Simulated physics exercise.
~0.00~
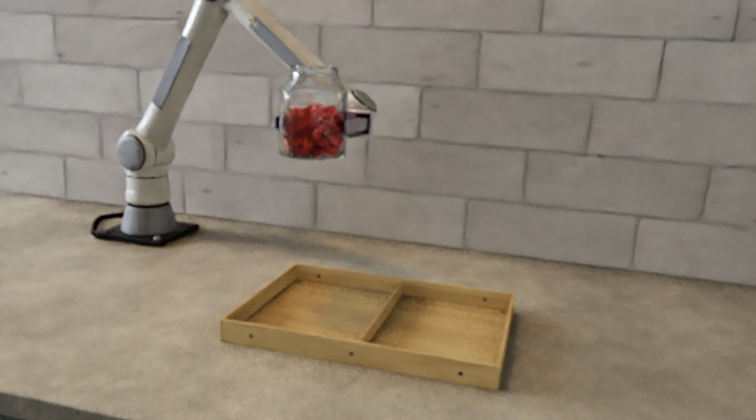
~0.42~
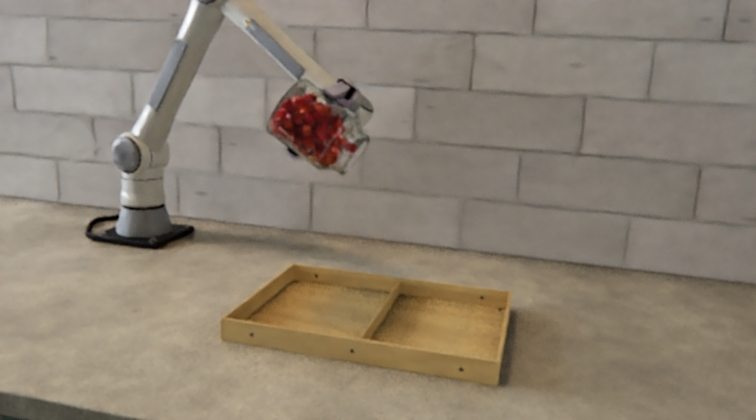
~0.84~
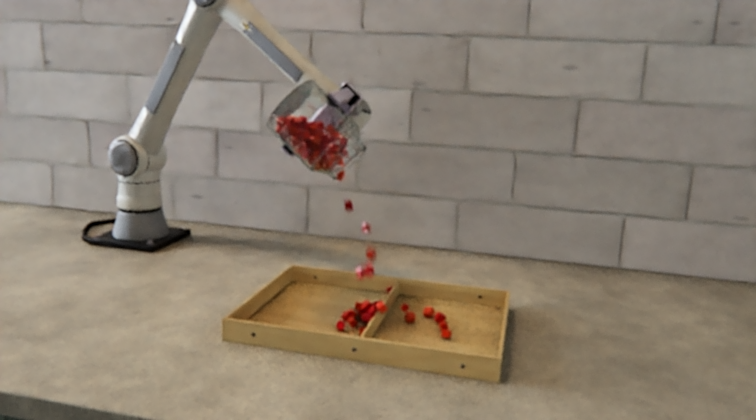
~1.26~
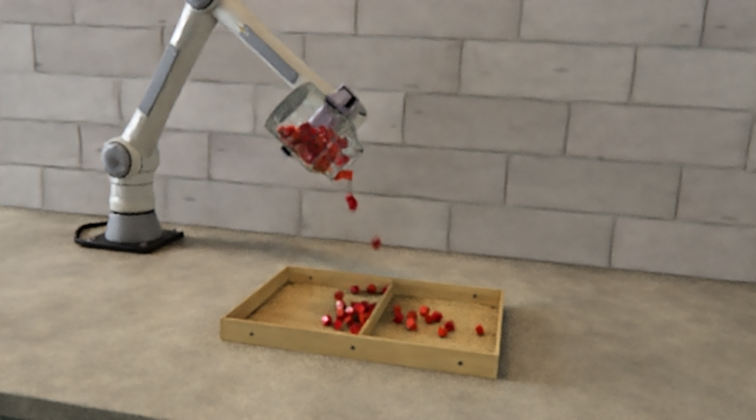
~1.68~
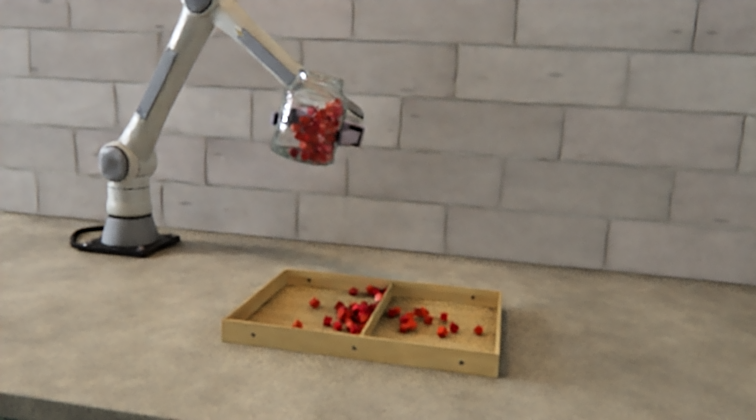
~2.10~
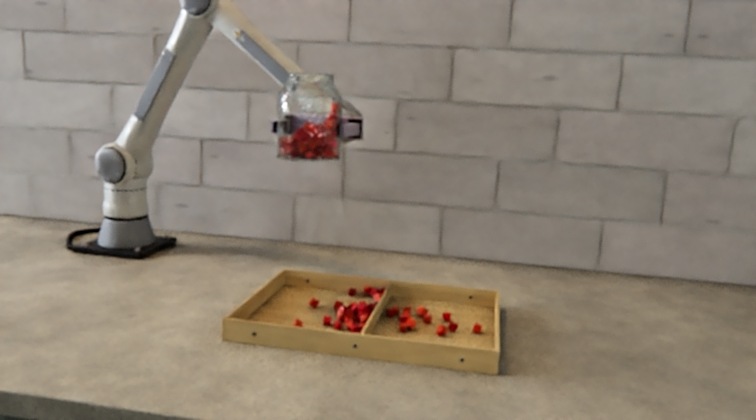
A robot arm tips a jar, spills some red pieces into a divided tray, then rights it.
